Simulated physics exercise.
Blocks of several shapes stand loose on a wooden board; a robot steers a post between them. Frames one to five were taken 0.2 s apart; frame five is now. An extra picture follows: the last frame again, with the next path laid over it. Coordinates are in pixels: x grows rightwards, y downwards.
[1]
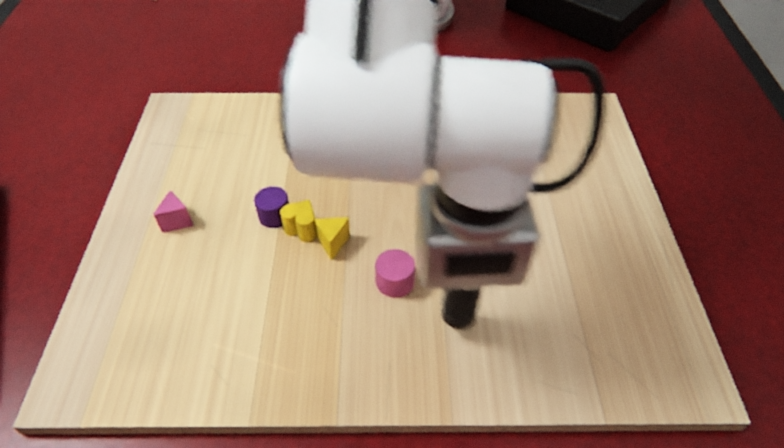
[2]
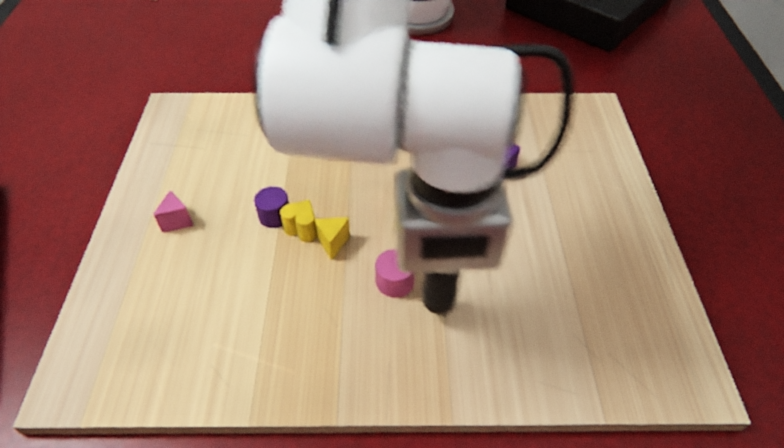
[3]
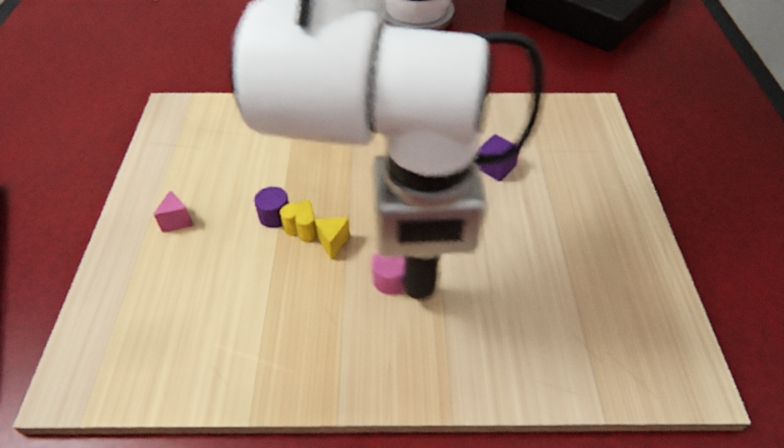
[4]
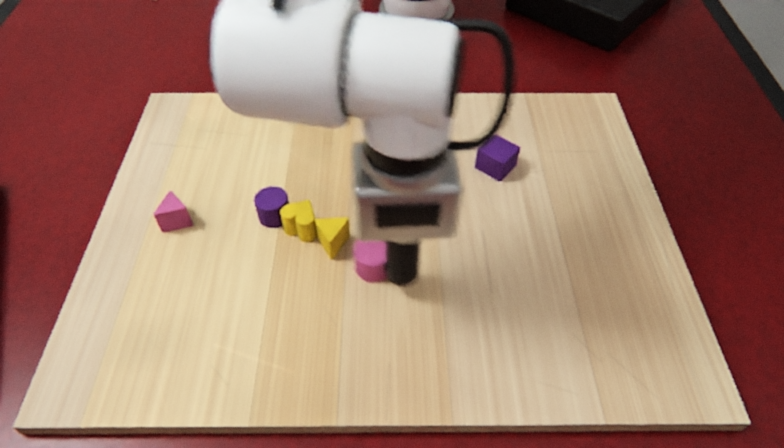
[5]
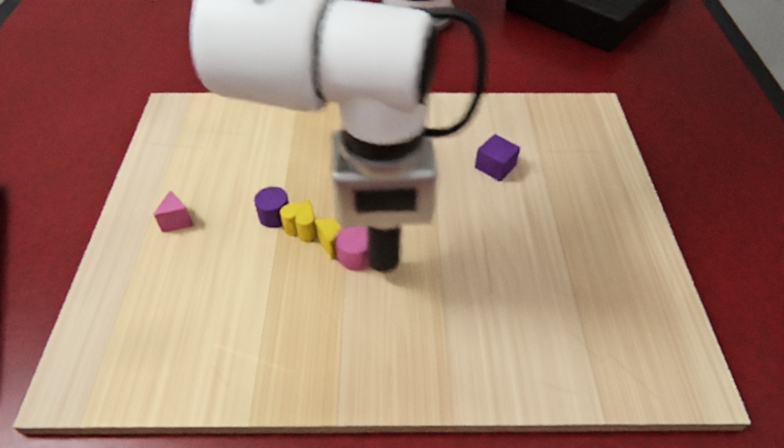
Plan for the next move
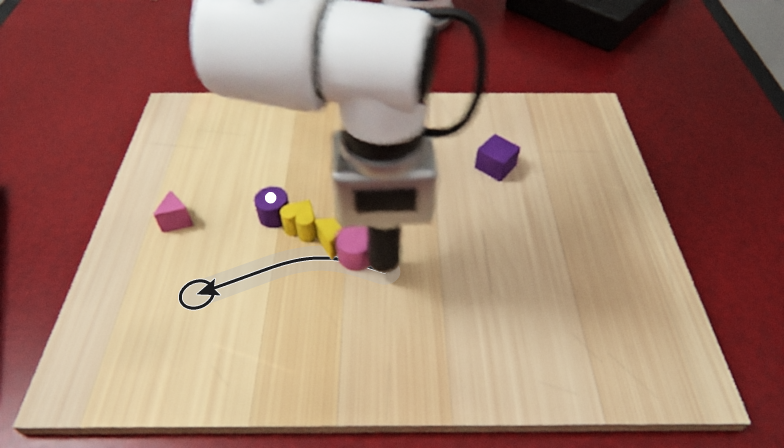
A robot arm moves left and pushes the pink cylinder up against the yellow triangular block.
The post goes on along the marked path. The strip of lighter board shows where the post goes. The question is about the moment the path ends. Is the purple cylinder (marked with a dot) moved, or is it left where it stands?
Somewhere new.
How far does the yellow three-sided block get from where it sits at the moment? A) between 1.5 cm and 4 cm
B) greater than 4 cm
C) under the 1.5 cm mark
(B)
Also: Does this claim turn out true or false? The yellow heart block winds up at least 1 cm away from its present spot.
True - the claim holds.
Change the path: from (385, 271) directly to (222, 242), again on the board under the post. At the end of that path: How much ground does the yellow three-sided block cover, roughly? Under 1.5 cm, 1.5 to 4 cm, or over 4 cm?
Band: Over 4 cm.
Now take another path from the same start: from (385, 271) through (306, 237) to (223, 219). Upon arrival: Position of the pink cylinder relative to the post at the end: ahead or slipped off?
The pink cylinder is left behind or beside.
The drawn path runs from (385, 271) via (324, 258) and (261, 271), ending at (197, 294); the dot is on the purple cylinder.
On the path given first. One third of the way, post (322, 247); purple cylinder (260, 195); yellow heart block (287, 203), turned 60° anticlockwise; yellow three-sided block (319, 191), turned 35° clockwise; pink cylinder (319, 214).
Two thirds of the way, post (257, 261); purple cylinder (260, 195); yellow heart block (287, 203), turned 60° anticlockwise; yellow three-sided block (319, 191), turned 35° clockwise; pink cylinder (319, 214).
At the end, post (192, 284); purple cylinder (260, 195); yellow heart block (287, 203), turned 60° anticlockwise; yellow three-sided block (319, 191), turned 35° clockwise; pink cylinder (319, 214).
